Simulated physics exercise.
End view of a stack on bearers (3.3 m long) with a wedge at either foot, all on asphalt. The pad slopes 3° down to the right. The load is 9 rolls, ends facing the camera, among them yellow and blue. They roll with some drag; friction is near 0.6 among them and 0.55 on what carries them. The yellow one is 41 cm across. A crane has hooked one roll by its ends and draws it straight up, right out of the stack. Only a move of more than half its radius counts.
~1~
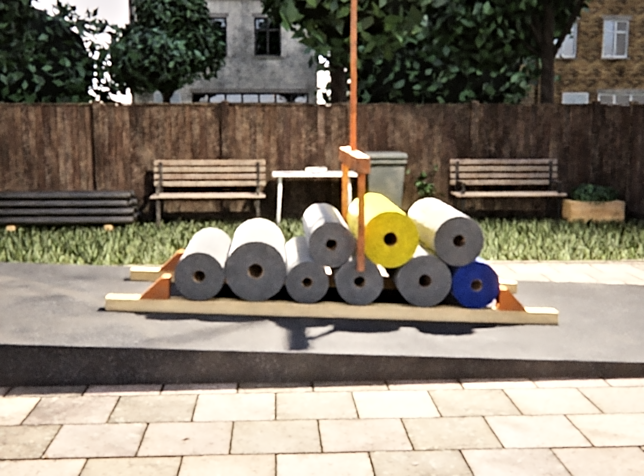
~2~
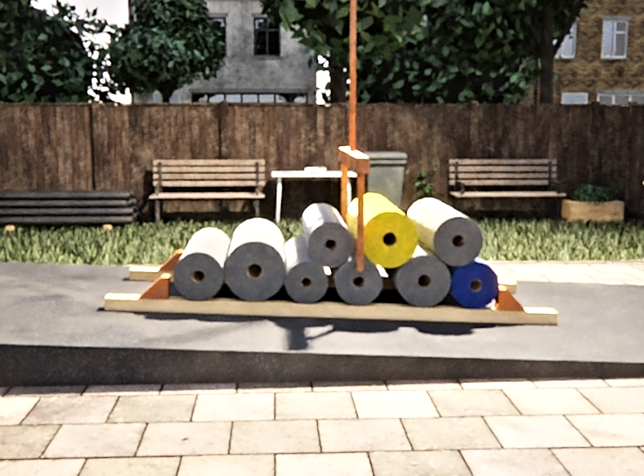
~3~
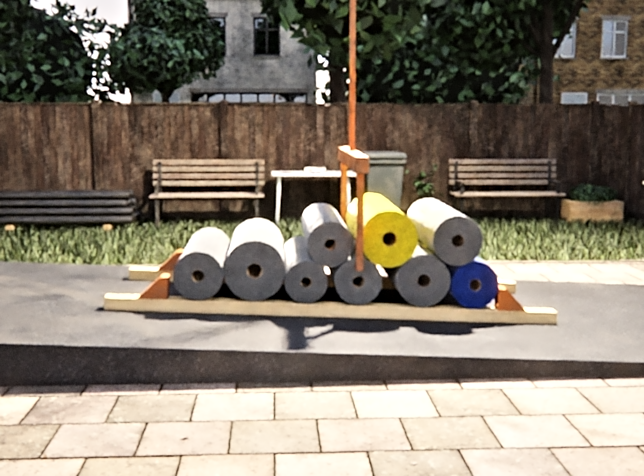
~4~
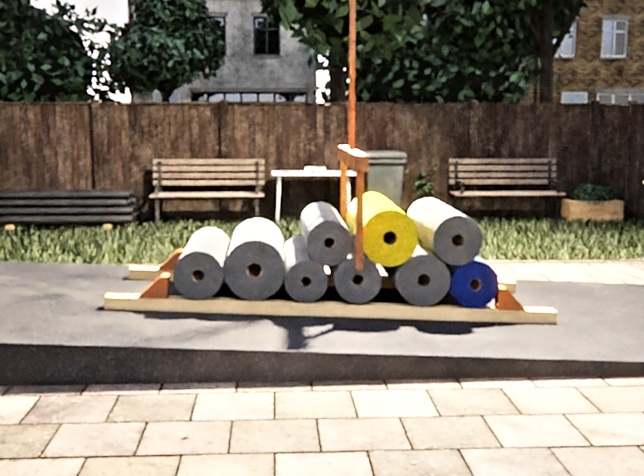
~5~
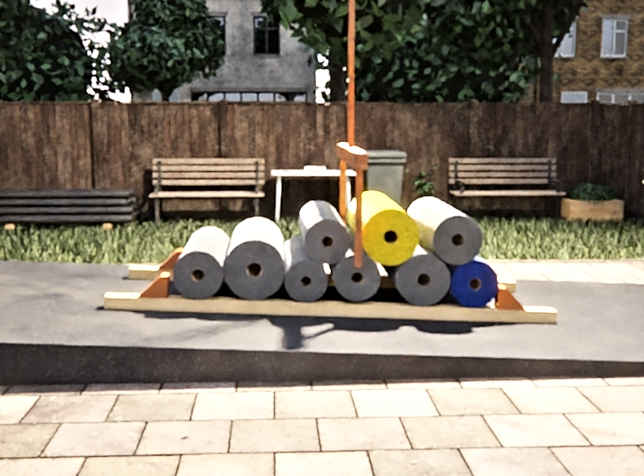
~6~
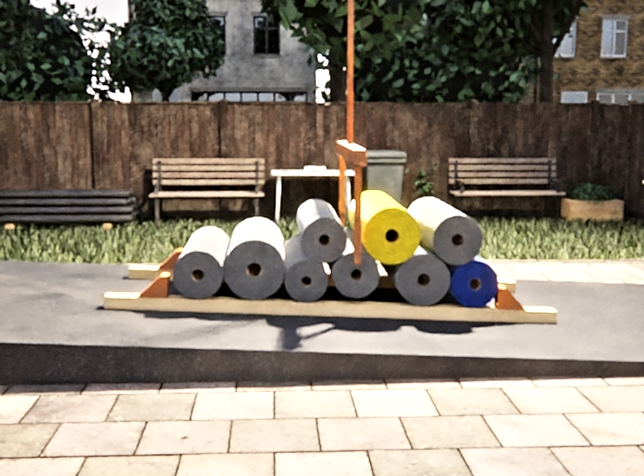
In the video, an orange lifting device grips a gray roll in the bottom row of a stack of gray, yellow and blue rolls outdoors; after staying still, the gripped roll rises very slightly while the stack barely shifts.
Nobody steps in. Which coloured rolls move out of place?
Yellow shifts, blue stays put.
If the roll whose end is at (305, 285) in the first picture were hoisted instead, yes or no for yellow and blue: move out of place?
Then yellow no, blue no.
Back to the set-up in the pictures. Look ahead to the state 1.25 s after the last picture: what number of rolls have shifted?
By then 2.
Then, 0.5 s past the sixth picture, yellow is 6 cm further right and 4 cm higher; blue is where it was; 1 out of place.
Then, 0.8 s past the sixth picture, yellow is 4 cm further right and 3 cm higher; as before, blue; 1 out of place.
Then, 1.3 s past the sixth picture, yellow is 18 cm further left and 27 cm lower; as before, blue; 2 out of place.
Finally (1.4 s after the last picture), yellow is 19 cm further left and 27 cm lower; blue is where it was; 2 out of place.
